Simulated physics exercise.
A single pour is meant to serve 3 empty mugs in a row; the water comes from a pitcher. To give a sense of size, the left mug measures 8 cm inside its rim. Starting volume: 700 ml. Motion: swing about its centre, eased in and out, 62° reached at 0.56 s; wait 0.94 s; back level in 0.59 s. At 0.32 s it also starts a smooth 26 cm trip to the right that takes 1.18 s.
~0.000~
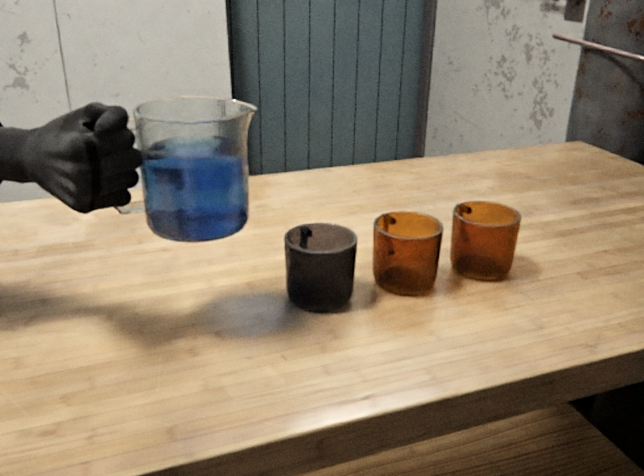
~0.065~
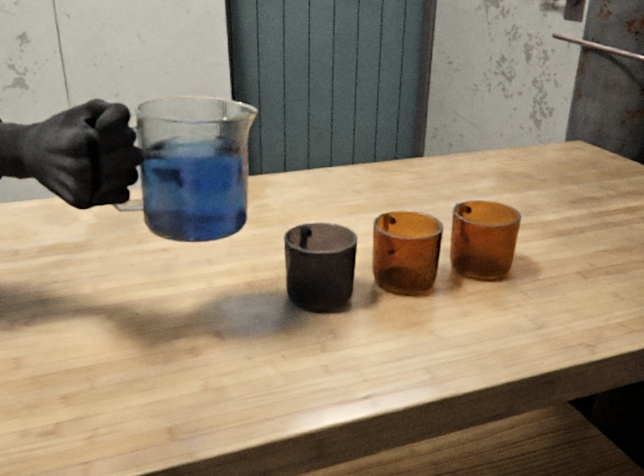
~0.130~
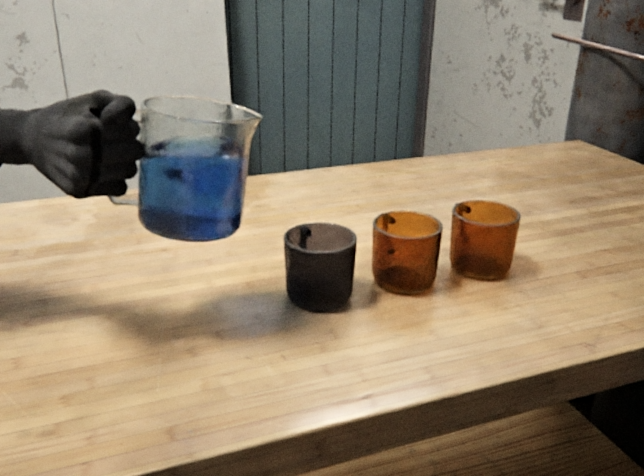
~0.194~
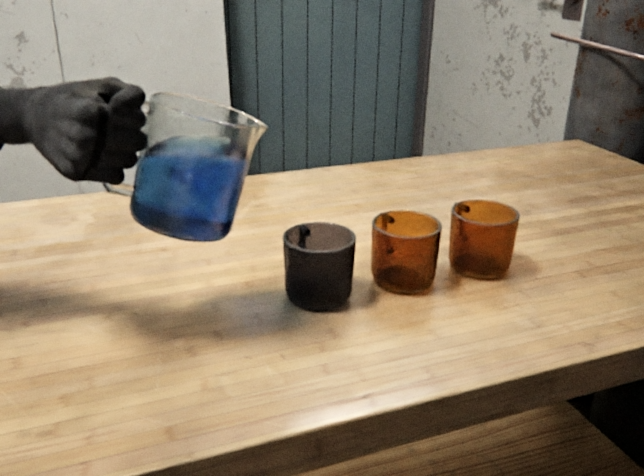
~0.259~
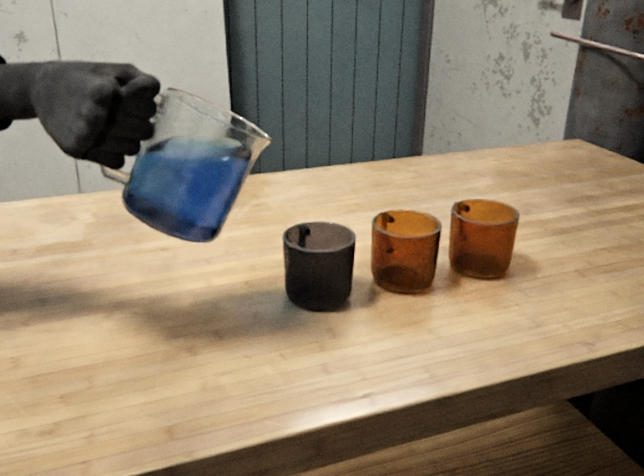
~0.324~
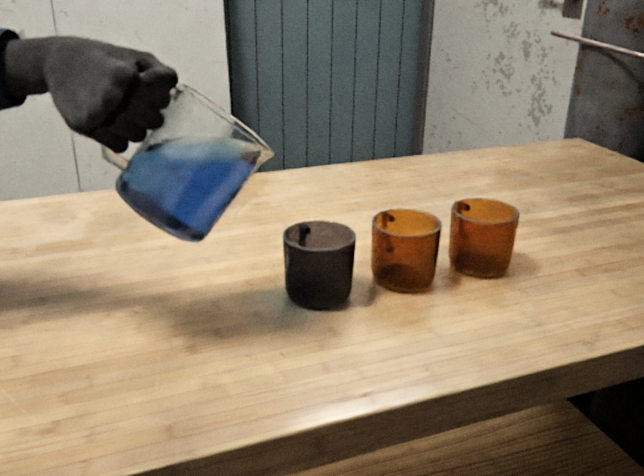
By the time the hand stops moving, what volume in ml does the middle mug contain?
I would say about 100 ml is in it.
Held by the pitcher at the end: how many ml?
About 310 ml.
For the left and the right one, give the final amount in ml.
You'd find around 50 ml on the left and around 150 ml on the right.
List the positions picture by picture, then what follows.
It leans 0°; its right rim is at (256, 106); the water meets the walls at (153, 150) and (230, 144); the left mug's rim runs from (287, 244) to (353, 234); the middle mug's rim runs from (378, 230) to (438, 222); the right mug's rim runs from (459, 218) to (514, 211), in the first frame.
It leans 2°; its right rim is at (257, 108); the water meets the walls at (153, 151) and (230, 143), in the second frame.
It leans 8°; its right rim is at (262, 115); the water meets the walls at (152, 150) and (231, 143), in the third frame.
It leans 17°; its right rim is at (267, 125); the water meets the walls at (146, 153) and (234, 144), in the fourth frame.
It leans 27°; its right rim is at (272, 138); the water meets the walls at (141, 164) and (239, 145), in the fifth frame.
It leans 39°; its right rim is at (275, 152); the water meets the walls at (131, 168) and (251, 147), in the sixth frame.
Then, 0.80 s in, the tilt is 62° and from the left they hold 45 ml, 10 ml, 0 ml, the pitcher 535 ml, and 30 ml is on the table top.
Then, 1.15 s in, the tilt is 62° and from the left they hold 45 ml, 95 ml, 10 ml, the pitcher 420 ml, and 75 ml is on the table top.
Then, 1.52 s in, the tilt is 62° and from the left they hold 45 ml, 95 ml, 105 ml, the pitcher 325 ml, and 95 ml is on the table top.
Then, 1.91 s in, the tilt is 13° and from the left they hold 45 ml, 95 ml, 150 ml, the pitcher 310 ml, and 95 ml is on the table top.
Finally, from the left they hold 45 ml, 95 ml, 150 ml, the pitcher 310 ml, and 95 ml is on the table top.
